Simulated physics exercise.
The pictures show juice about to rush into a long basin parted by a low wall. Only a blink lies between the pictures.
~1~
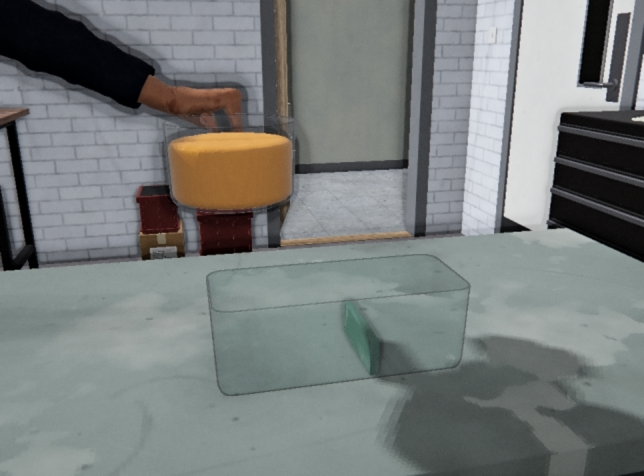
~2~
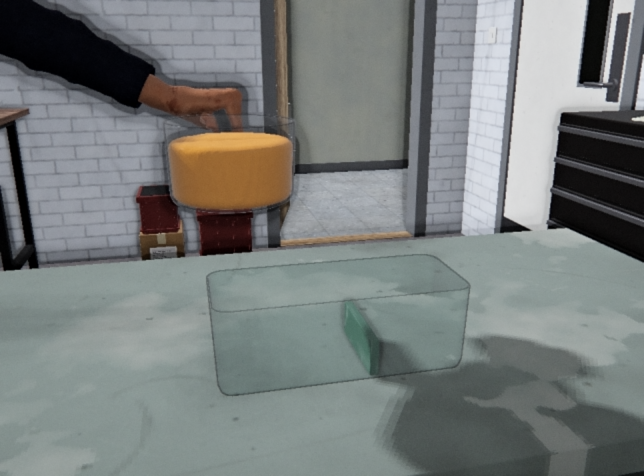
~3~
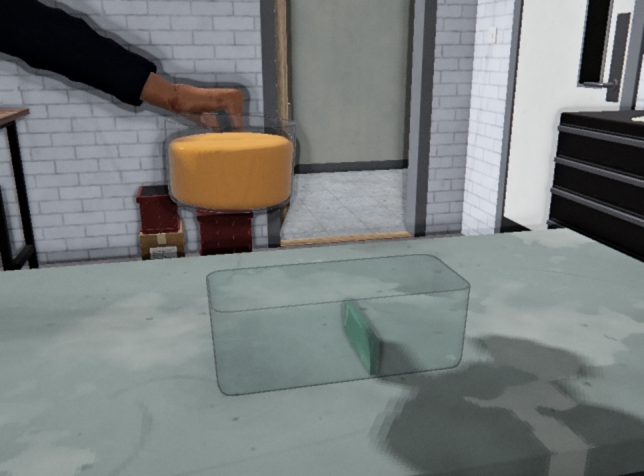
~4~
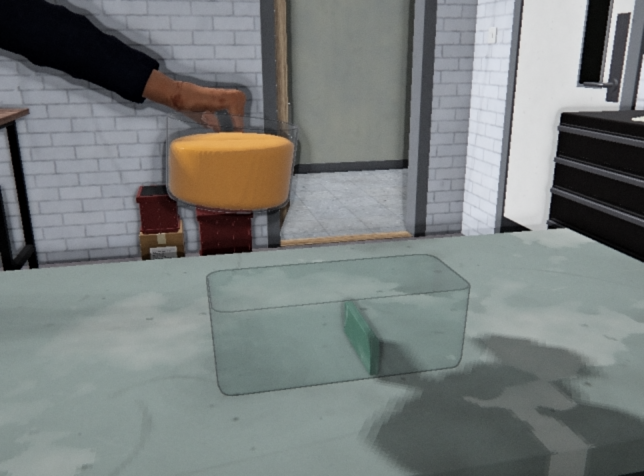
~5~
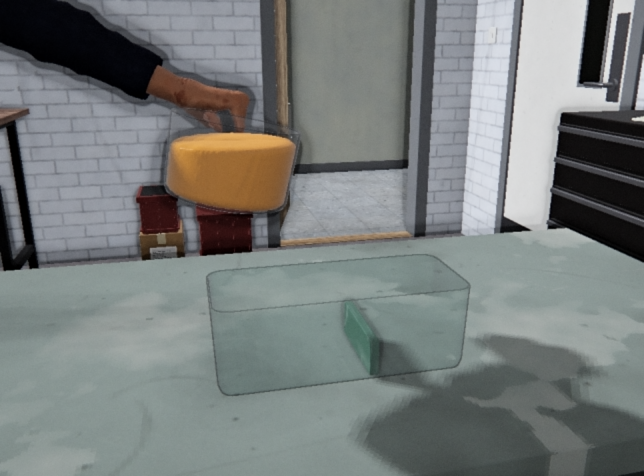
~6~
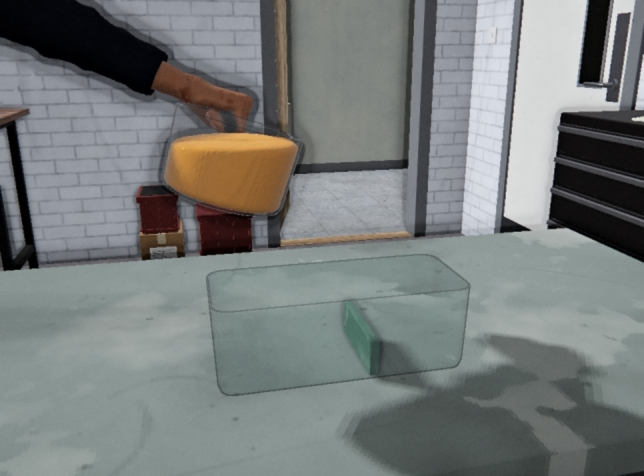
A hand holding a round orange container slowly tilting it down to the right behind a clear divided basin on a table.
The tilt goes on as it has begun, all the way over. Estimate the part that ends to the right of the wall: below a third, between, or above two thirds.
It comes to not even a third.
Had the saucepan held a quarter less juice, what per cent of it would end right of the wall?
About 10 per cent.
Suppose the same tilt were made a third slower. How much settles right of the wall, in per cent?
About 40 per cent.
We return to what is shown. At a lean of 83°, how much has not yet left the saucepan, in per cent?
Roughly 55 in a hundred.
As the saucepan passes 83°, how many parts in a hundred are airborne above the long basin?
Roughly 35 in a hundred.
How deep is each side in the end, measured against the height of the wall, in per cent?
Near 60 on the left, 30 on the right.
A moment on, the saucepan is tipped on its side and 54 per cent is still to pour, 7 is left of the wall and 3 right of it.
Next, the saucepan is tipped right over and 8 per cent is still to pour, 59 is left of the wall and 22 right of it.
Then the saucepan is tipped right over and 0 per cent is still to pour, 68 is left of the wall and 24 right of it.
Later the saucepan is tipped right over and 0 per cent is still to pour, 69 is left of the wall and 24 right of it.
At rest 69 per cent lies left of the wall, 24 right of it and 7 outside.
